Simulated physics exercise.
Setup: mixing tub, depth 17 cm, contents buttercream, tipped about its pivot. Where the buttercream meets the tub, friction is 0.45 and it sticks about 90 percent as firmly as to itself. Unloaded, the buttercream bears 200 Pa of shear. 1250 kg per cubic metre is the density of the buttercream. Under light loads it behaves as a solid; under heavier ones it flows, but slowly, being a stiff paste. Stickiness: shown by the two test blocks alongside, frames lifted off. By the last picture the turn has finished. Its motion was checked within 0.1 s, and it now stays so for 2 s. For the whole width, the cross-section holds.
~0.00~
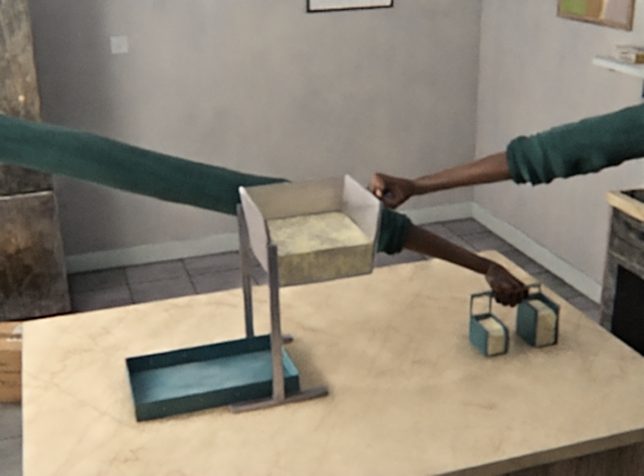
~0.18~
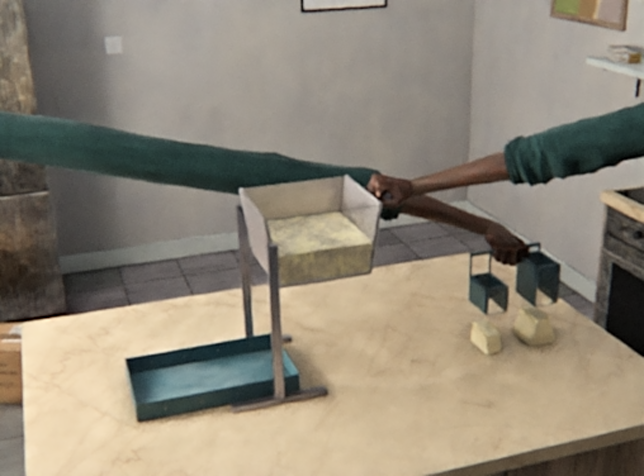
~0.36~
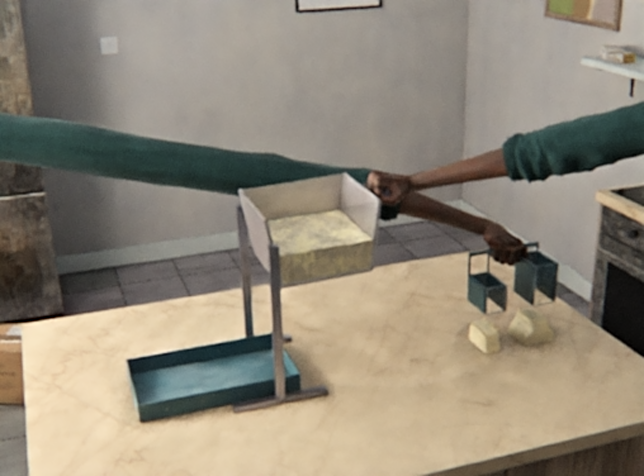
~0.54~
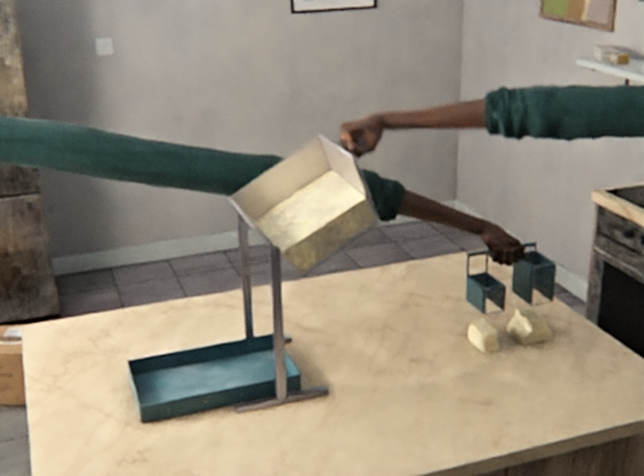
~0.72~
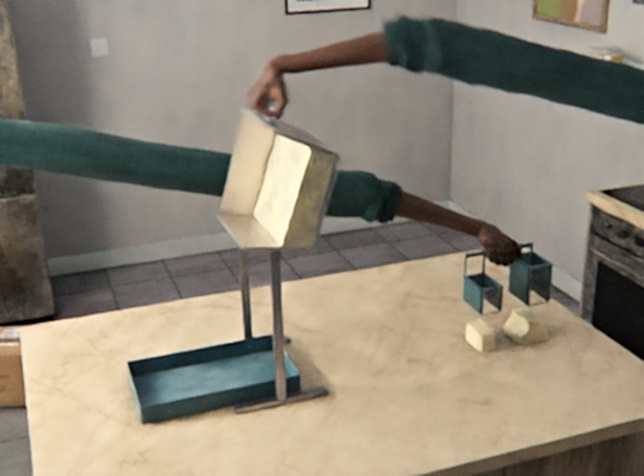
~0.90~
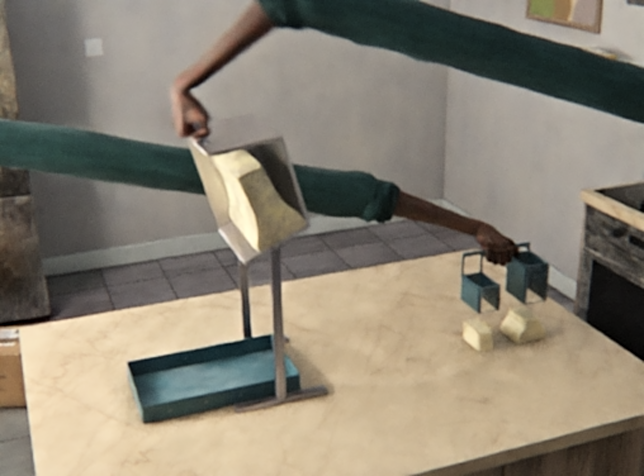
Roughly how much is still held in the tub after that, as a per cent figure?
The amount still held in the tub is about 0 per cent.
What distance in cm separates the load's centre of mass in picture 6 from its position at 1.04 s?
Shift: Some 14 cm.
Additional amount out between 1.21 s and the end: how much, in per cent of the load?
I'd say close to 16 in a hundred.
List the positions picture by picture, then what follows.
The first picture shows handle-side rim at (379, 204), tilt 0 degrees; top of the buttercream at (280, 255); blocks stand 6.2 cm, 9.6 cm (left to right).
The second picture shows handle-side rim at (379, 204), tilt 0 degrees; top of the buttercream at (280, 255); blocks stand 6.0 cm, 7.6 cm (left to right).
The third picture shows handle-side rim at (378, 202), tilt 2 degrees; top of the buttercream at (369, 240); blocks stand 6.0 cm, 6.9 cm (left to right).
The fourth picture shows handle-side rim at (353, 161), tilt 29 degrees; top of the buttercream at (363, 199); blocks stand 6.0 cm, 6.8 cm (left to right).
The fifth picture shows handle-side rim at (272, 134), tilt 73 degrees; top of the buttercream at (314, 151); blocks stand 6.0 cm, 6.8 cm (left to right).
The sixth picture shows handle-side rim at (208, 158), tilt 105 degrees; top of the buttercream at (258, 166); blocks stand 6.0 cm, 6.8 cm (left to right).
After 1.04 s, the tub is at 105 degrees and holds 40 %.
After 1.21 s, the tub is at 105 degrees and holds 16 %.
After 1.38 s, the tub is at 105 degrees and holds 0 %.
After 1.55 s, the tub is at 105 degrees and holds 0 %.
After 2.90 s, at the end, the tub is at 105 degrees and holds 0 %.
